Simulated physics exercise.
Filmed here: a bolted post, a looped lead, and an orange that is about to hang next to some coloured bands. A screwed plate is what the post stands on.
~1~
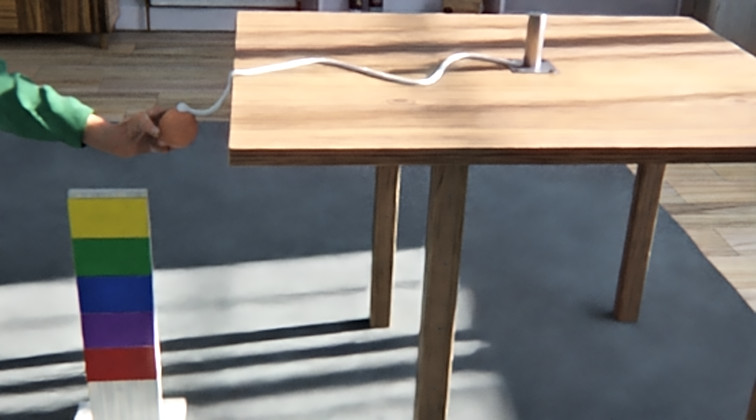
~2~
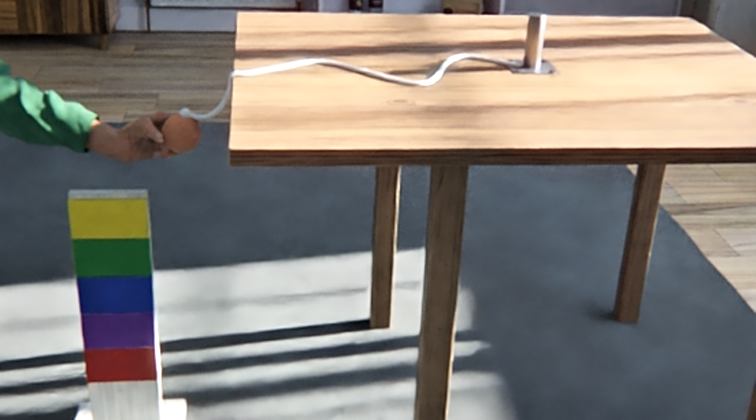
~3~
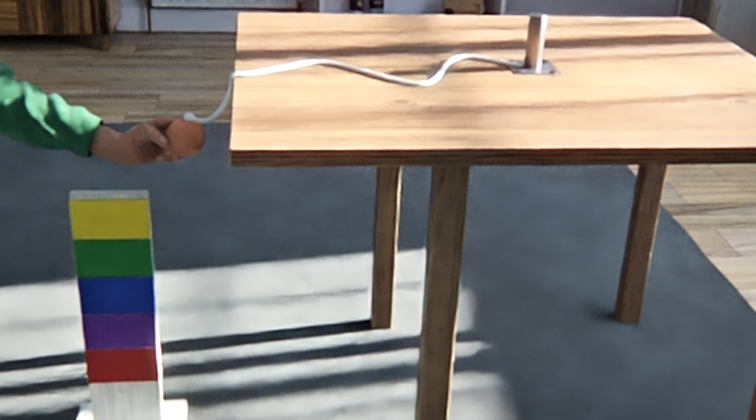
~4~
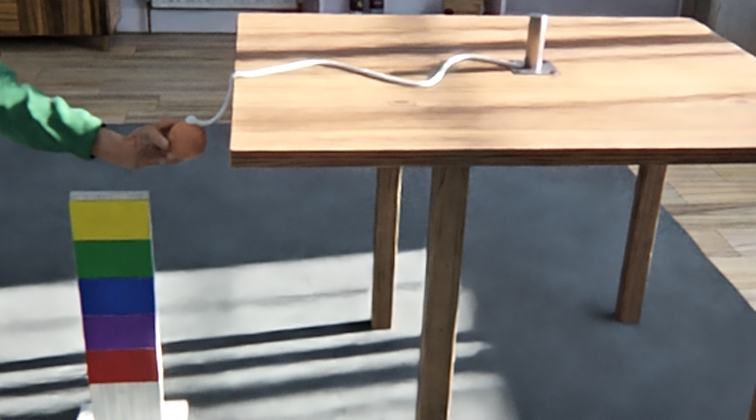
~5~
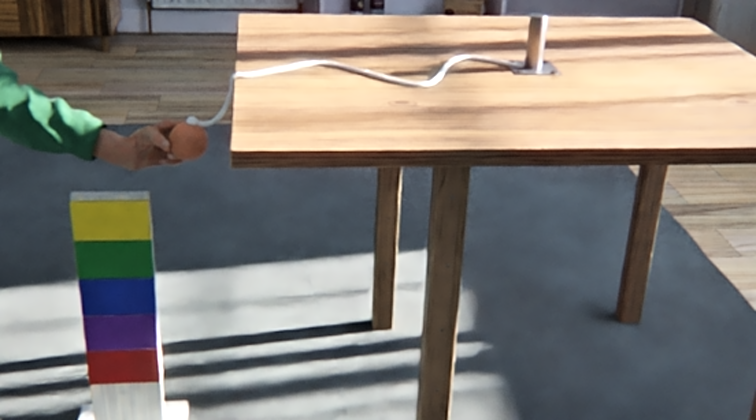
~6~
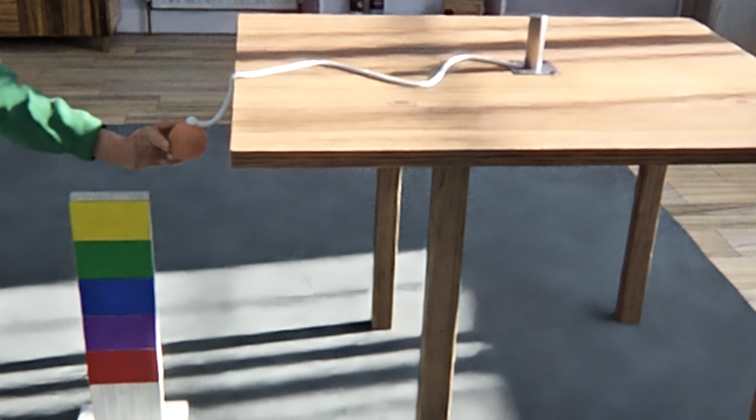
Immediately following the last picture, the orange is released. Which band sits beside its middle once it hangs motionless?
The green band.
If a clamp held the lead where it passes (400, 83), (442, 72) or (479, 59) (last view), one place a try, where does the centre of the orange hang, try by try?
(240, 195), (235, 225), (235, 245).
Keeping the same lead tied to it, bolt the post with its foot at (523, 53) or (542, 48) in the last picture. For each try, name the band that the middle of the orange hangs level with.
Try one - green; try two - yellow.
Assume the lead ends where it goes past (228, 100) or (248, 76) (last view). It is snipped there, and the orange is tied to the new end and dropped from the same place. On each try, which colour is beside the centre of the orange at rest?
Yellow; no band.
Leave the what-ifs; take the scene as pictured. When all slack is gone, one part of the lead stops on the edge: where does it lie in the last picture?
That point sits at about (320, 64).
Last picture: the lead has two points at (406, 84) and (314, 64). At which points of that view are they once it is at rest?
The first ends at (340, 74) and the second at (233, 87).
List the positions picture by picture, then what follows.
In the first frame, orange (179, 128); yellow (109, 219); green (112, 258); blue (115, 295); purple (118, 331); red (121, 365).
In the second frame, orange (182, 133); lead through (484, 59) (441, 71) (387, 78) (319, 62) (248, 74).
In the third frame, orange (185, 137).
In the fourth frame, orange (188, 140); lead through (485, 60) (442, 71) (388, 79) (320, 63) (249, 75).
In the fifth frame, orange (188, 141).
In the sixth frame, orange (188, 141); lead through (485, 60) (442, 72) (388, 80) (320, 64) (249, 75).
A little later, orange near (253, 255); level with green.
Next, orange near (221, 257); level with green.
When it is over, orange near (233, 257); level with green. At green.
